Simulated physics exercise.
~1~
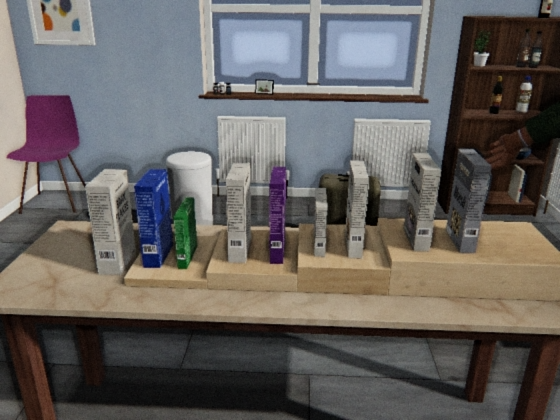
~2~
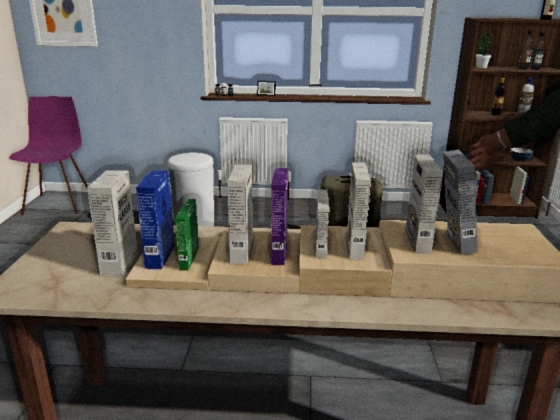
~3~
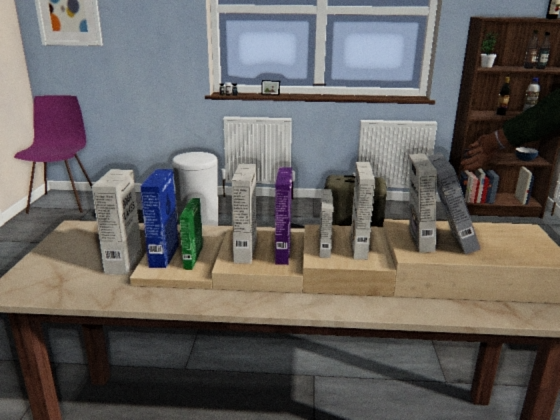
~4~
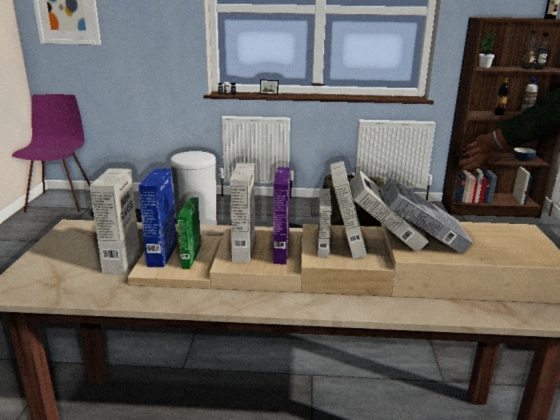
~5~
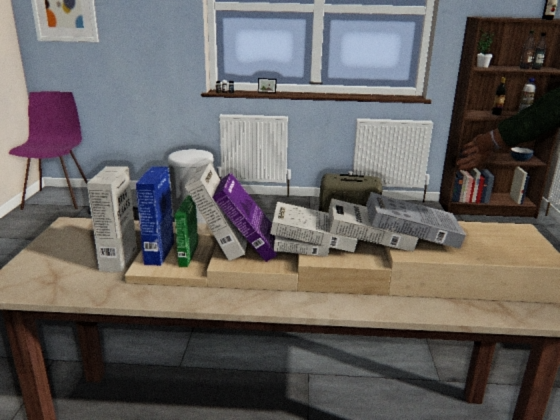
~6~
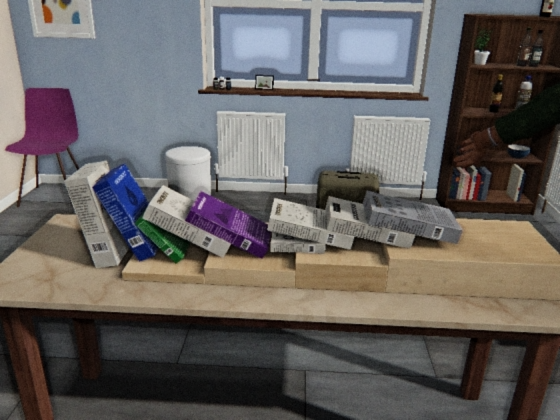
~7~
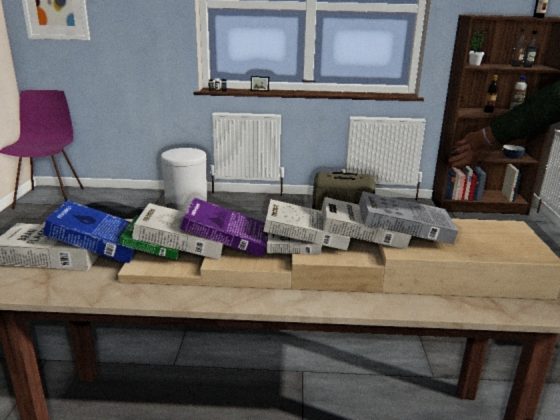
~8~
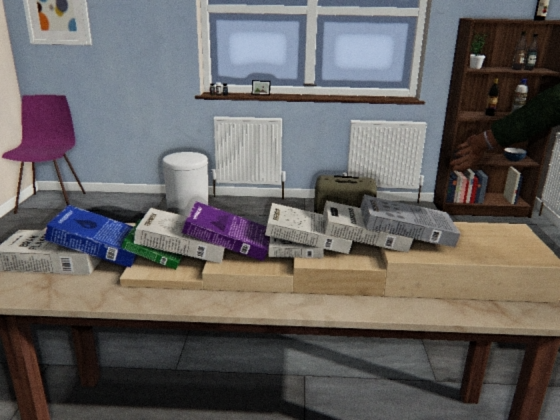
In the video, nine upright boxes stand in a row along low wooden steps on a table as a hand hovers at the right. The rightmost box tips left and the others topple in turn, including purple, green and blue ones, until all lie overlapping.
